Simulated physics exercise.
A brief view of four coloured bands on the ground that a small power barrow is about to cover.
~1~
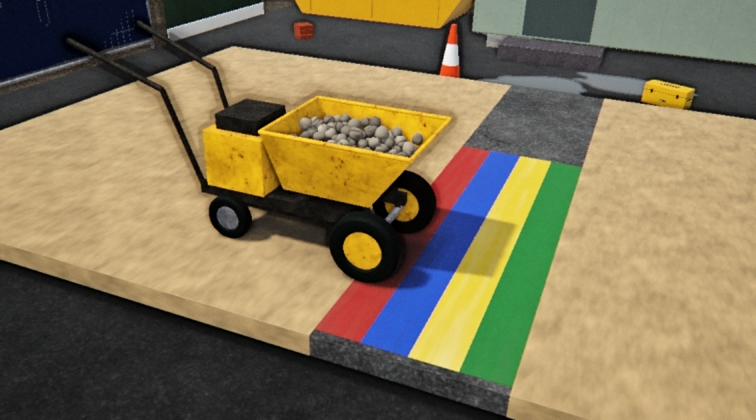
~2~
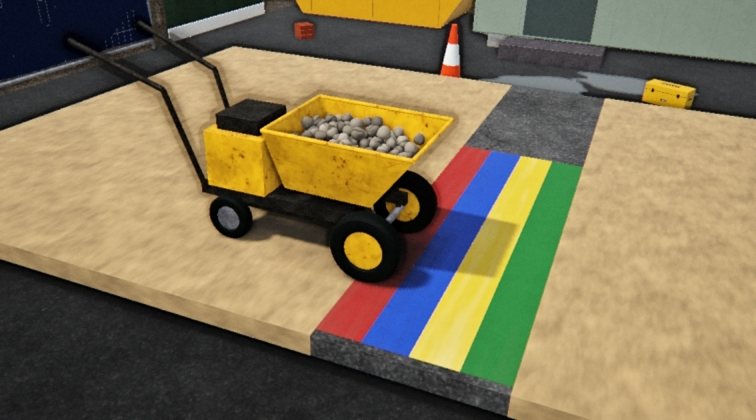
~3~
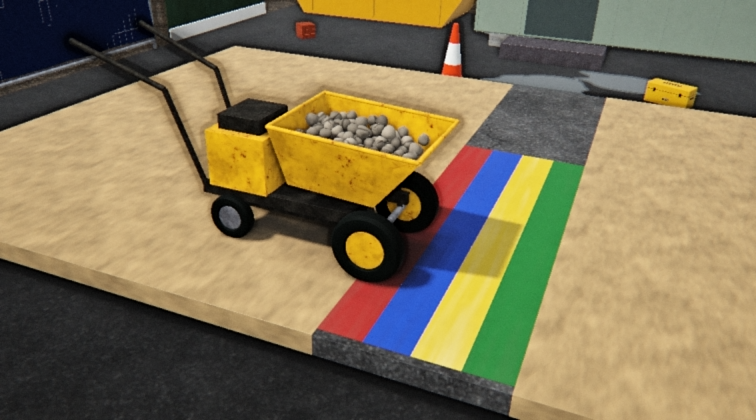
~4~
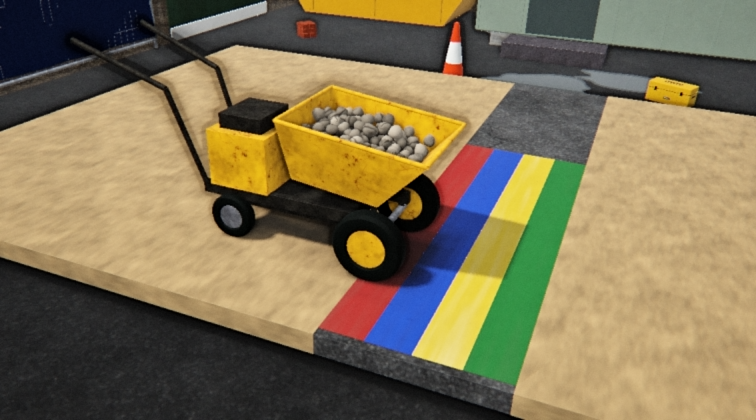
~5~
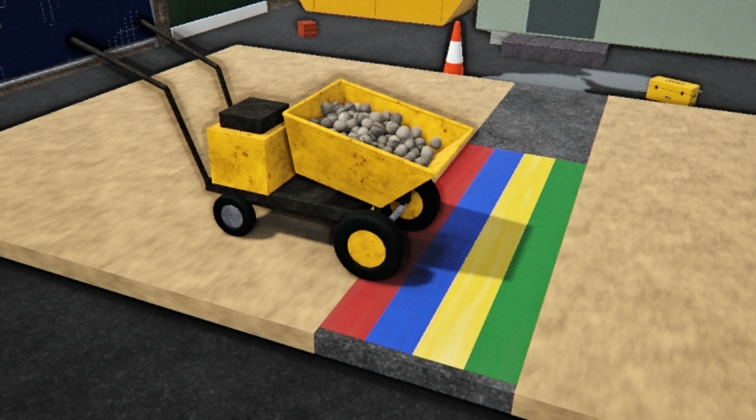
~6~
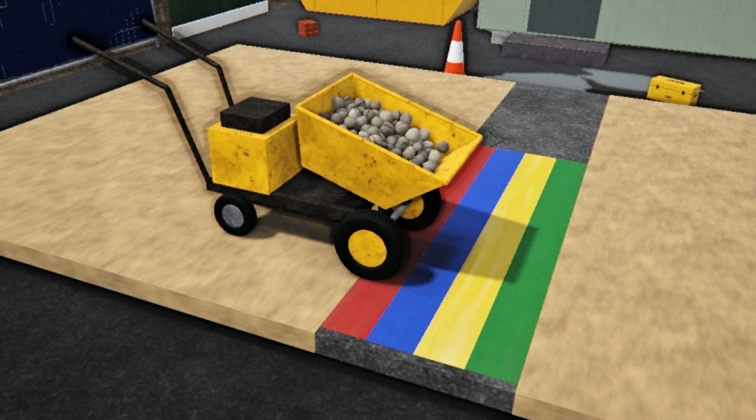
The yellow skip on a small barrow, loaded with grey pebbles, tilted slowly forward to the right, its back rising and front lip dipping over the red, blue, yellow and green strips.
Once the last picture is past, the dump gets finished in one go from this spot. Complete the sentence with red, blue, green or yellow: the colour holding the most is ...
The colour holding the most is green.
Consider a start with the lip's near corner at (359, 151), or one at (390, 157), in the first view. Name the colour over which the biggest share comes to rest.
So the first one goes to yellow and the second to green.
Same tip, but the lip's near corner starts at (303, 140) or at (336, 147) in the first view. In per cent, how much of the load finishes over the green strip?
First spot: Roughly 0 percent; second spot: Roughly 20 percent.
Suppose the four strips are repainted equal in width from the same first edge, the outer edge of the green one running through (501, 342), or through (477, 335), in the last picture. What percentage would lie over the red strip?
Near 0 and 0 in a hundred.
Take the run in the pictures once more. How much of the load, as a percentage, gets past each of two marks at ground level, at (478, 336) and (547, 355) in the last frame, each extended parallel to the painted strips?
Close to 70 per cent, then close to 20 per cent.
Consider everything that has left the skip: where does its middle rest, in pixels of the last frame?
Somewhere around (539, 282) in the final view.
Soon after the last picture, skip tipped steeply; all in the skip.
A little later, skip tipped right over; most in the skip; a stray few over the yellow strip; a small part over the green strip.
Later still, skip tipped right over; about a quarter in the skip; a small part over the yellow strip; about a third over the green strip; about a quarter off the paint.
At rest, skip tipped right over; about a quarter in the skip; none over the red strip; none over the blue strip; a small part over the yellow strip; about a third over the green strip; about a third off the paint.
